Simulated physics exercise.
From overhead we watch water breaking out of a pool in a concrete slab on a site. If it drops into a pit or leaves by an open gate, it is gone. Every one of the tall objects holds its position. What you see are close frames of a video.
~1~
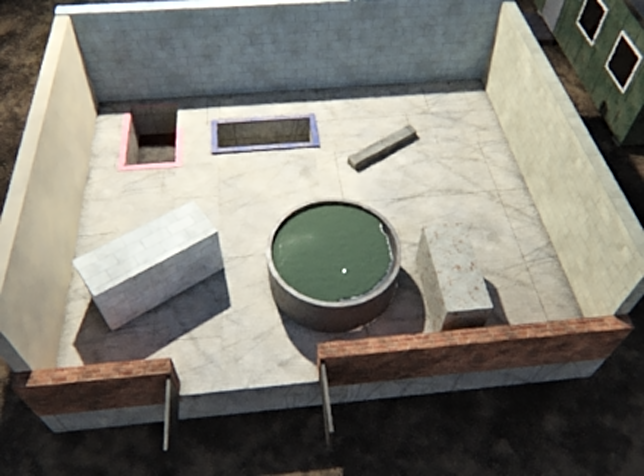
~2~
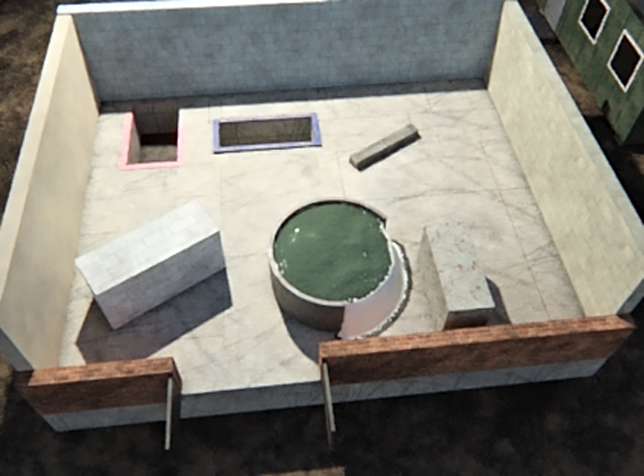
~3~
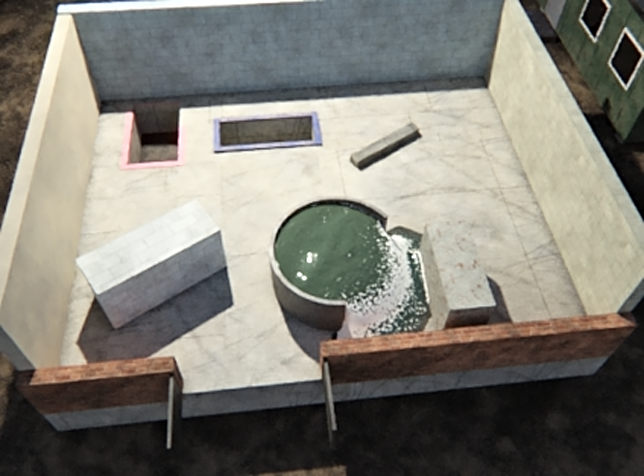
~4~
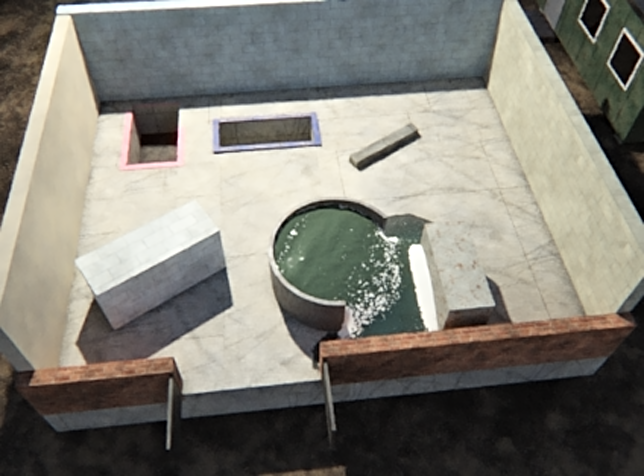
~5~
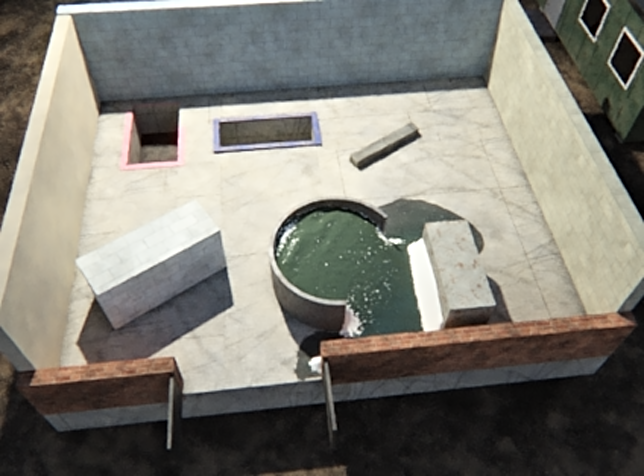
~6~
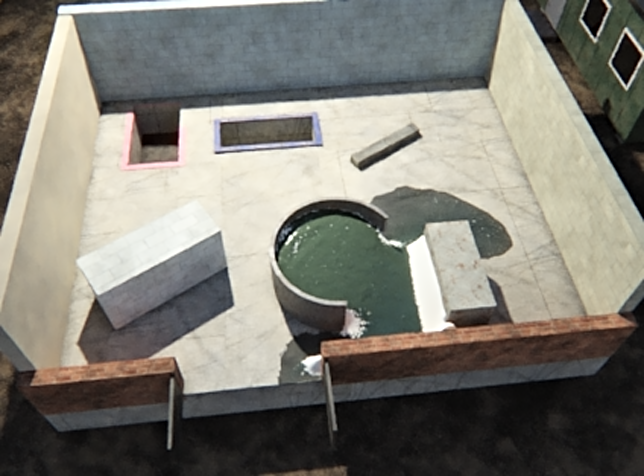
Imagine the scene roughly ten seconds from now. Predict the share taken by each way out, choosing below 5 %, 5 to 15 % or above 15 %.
In order: The gate lands in the middle band - five to fifteen per cent; the pink pit lands in the bottom band - below five per cent; the blue pit lands in the bottom band - below five per cent.
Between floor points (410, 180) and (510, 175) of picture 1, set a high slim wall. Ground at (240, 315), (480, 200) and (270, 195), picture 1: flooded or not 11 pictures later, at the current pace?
Taken in turn, the three points are soaked, soaked and unsoaked.
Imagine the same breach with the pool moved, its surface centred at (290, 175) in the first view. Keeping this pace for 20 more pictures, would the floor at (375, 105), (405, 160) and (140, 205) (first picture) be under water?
Checking the three spots, I get high and dry, swamped, high and dry.
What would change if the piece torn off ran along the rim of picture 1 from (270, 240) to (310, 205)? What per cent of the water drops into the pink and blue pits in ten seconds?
Approximately, pink takes 45 % and blue takes 14 %.
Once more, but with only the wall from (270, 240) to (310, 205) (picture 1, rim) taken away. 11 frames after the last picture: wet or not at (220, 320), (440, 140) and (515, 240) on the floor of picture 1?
Note, points one to three: Reached and soaked / unreached / unreached.
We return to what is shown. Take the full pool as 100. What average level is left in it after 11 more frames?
Close to 36 in a hundred.
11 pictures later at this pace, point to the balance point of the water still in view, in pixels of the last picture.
My pick is pixel (393, 282).
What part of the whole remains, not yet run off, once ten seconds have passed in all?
About 86 per cent.
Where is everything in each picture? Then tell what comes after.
The first frame shows the round tank at (334, 251) is whole and still.
In the second frame, water pours out at (392, 289) and has run to (345, 342).
In the third frame, the front is at a hidden place, out from the gap at (392, 289).
In the fourth frame, the front is at a hidden place, out from the gap at (392, 291).
In the fifth frame, the front is at a hidden place, out from the gap at (392, 291).
In the sixth frame, water pours out at (393, 291) and has run to (485, 216).
A moment on, water covers 25 % of the floor; the gate 0 %, the pink pit 0 %, the blue pit 0 %.
Next, water covers 40 % of the floor; the gate 1 %, the pink pit 0 %, the blue pit 0 %.
Then, water covers 50 % of the floor; the gate 4 %, the pink pit 0 %, the blue pit 0 %.
Later, water covers 65 % of the floor; the gate 7 %, the pink pit 0 %, the blue pit 0 %.
In the end, water covers 85 % of the floor; the gate 11 %, the pink pit 3 %, the blue pit 1 %.
